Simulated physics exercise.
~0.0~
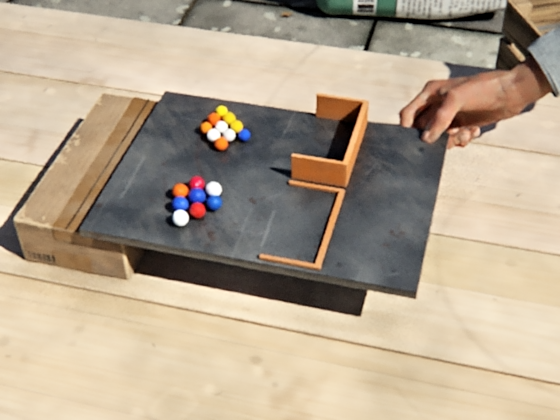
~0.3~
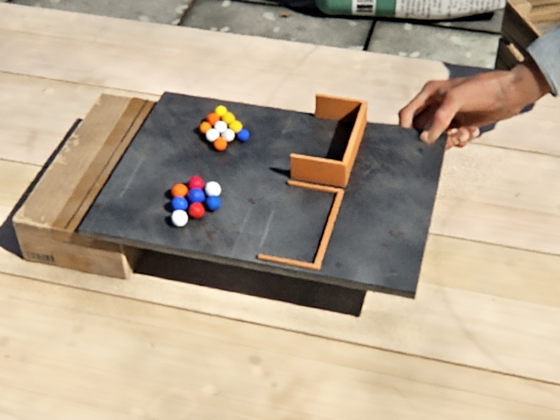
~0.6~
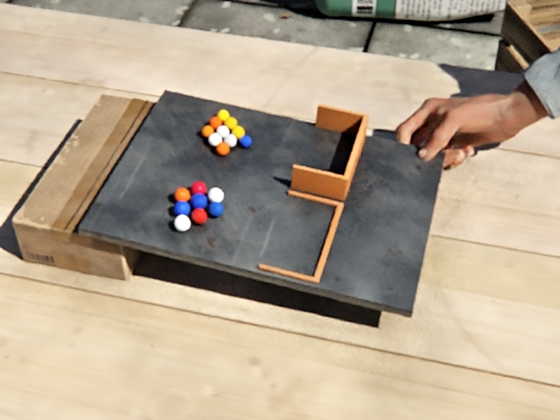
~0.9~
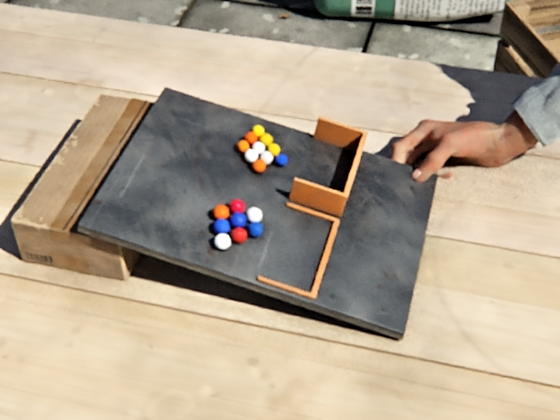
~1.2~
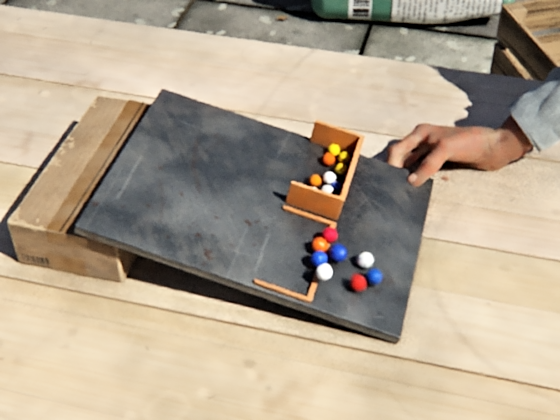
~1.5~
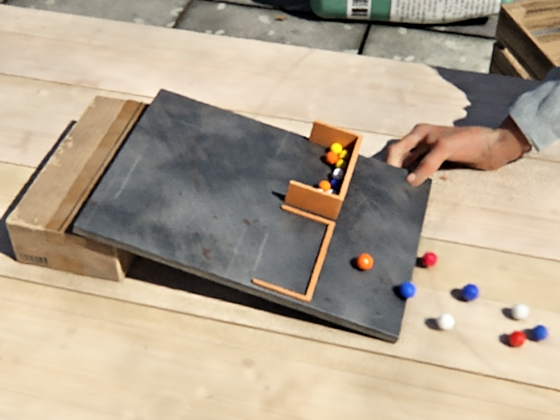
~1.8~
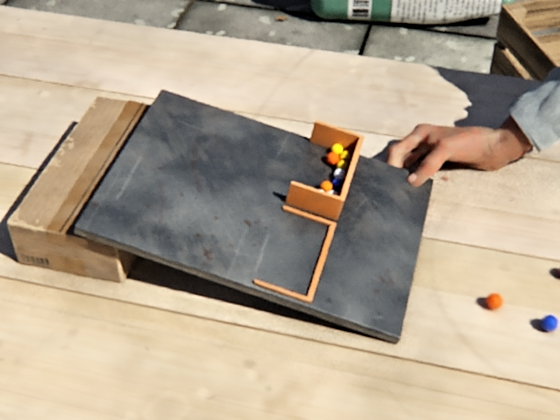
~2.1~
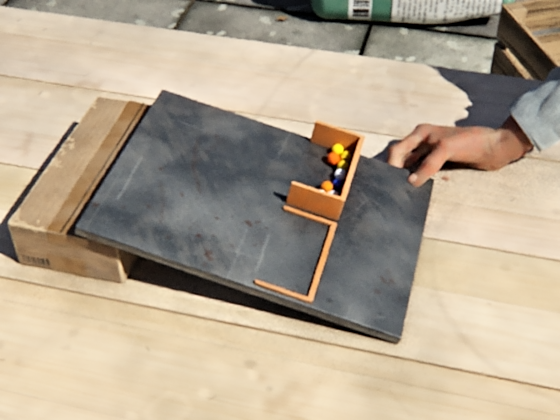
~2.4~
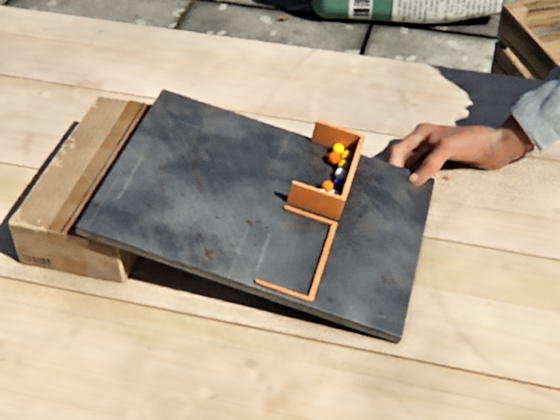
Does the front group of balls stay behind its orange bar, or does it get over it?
The front group gets over its low bar and rolls off the board, while the back group is stopped by its taller bar.
